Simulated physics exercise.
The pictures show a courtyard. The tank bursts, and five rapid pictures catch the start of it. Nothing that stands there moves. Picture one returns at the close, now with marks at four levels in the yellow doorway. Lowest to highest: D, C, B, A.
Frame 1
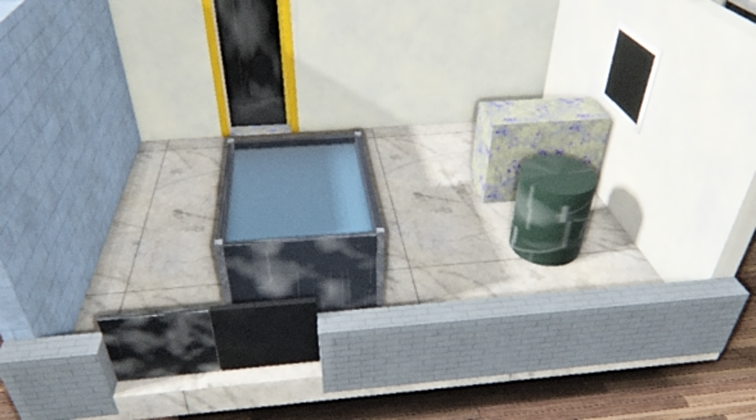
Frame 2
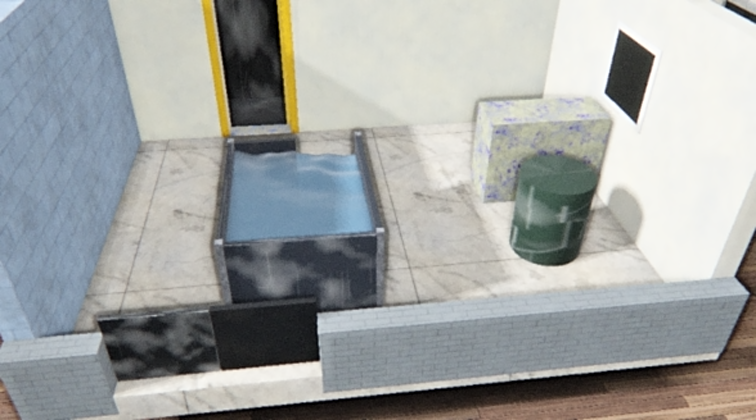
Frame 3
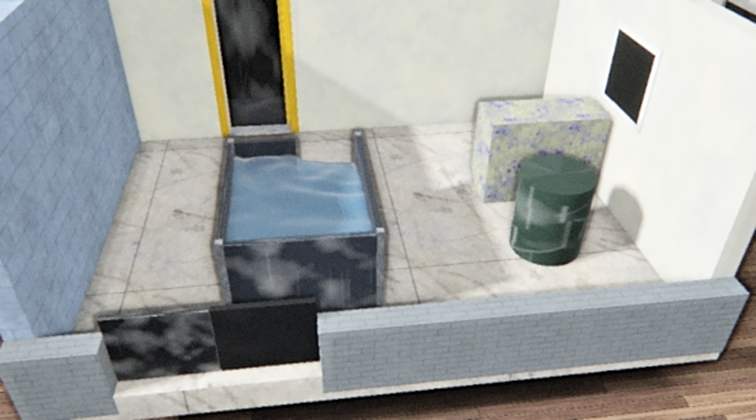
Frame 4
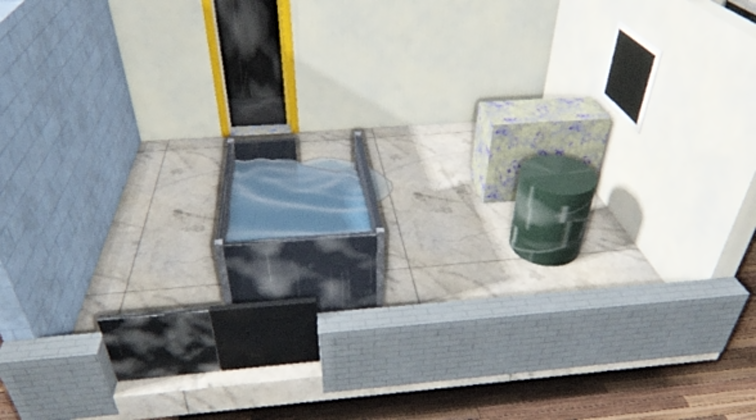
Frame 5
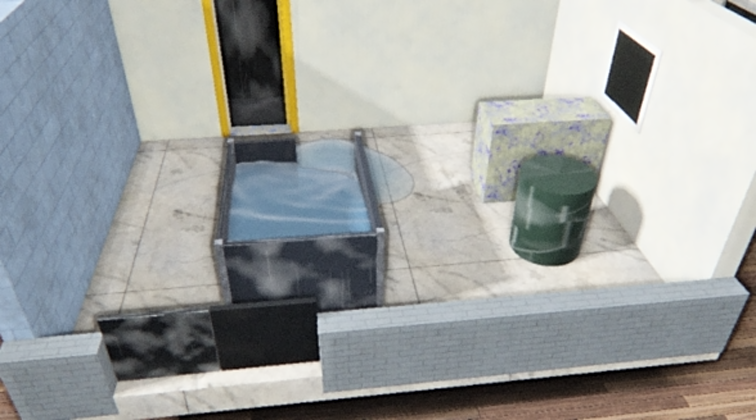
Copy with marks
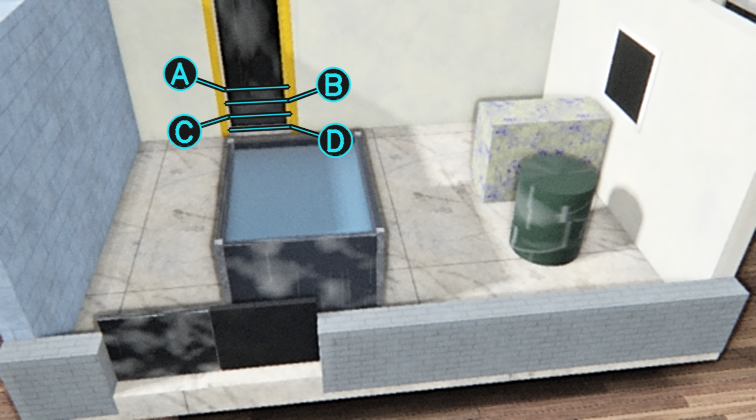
Water in a dark tank dropped at the far end and grew rippled across its surface, then began spreading over the pale courtyard floor to the right, while the green drum and flowery block stayed still.
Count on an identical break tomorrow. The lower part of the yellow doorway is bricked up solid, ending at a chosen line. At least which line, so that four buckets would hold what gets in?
Height C.
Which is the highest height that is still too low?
D.
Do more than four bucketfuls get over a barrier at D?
Yes.
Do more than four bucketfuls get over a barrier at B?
No.
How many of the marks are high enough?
Three of them.
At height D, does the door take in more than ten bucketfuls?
Yes, clearly.
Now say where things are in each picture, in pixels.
Water in the tank at rest, its middle at (298, 189); foot of the yellow doorway at (261, 134); shut gate at (212, 318).
Water covers 1 % of the ground, its front hidden from here.
Water covers 3 % of the ground, its front hidden from here.
Water covers 6 % of the ground and shows as far out as (382, 186).
Water covers 12 % of the ground and shows as far out as (333, 140).
On the marked copy, A at (256, 88); B at (257, 102); C at (259, 115); D at (260, 128); from the bottom up D, C, B, A.
Choosing A, nothing gets over.
Choosing B, nothing gets over.
Choosing C, a splash gets over, under a bucket.
Choosing D, some 20 bucketfuls get in.
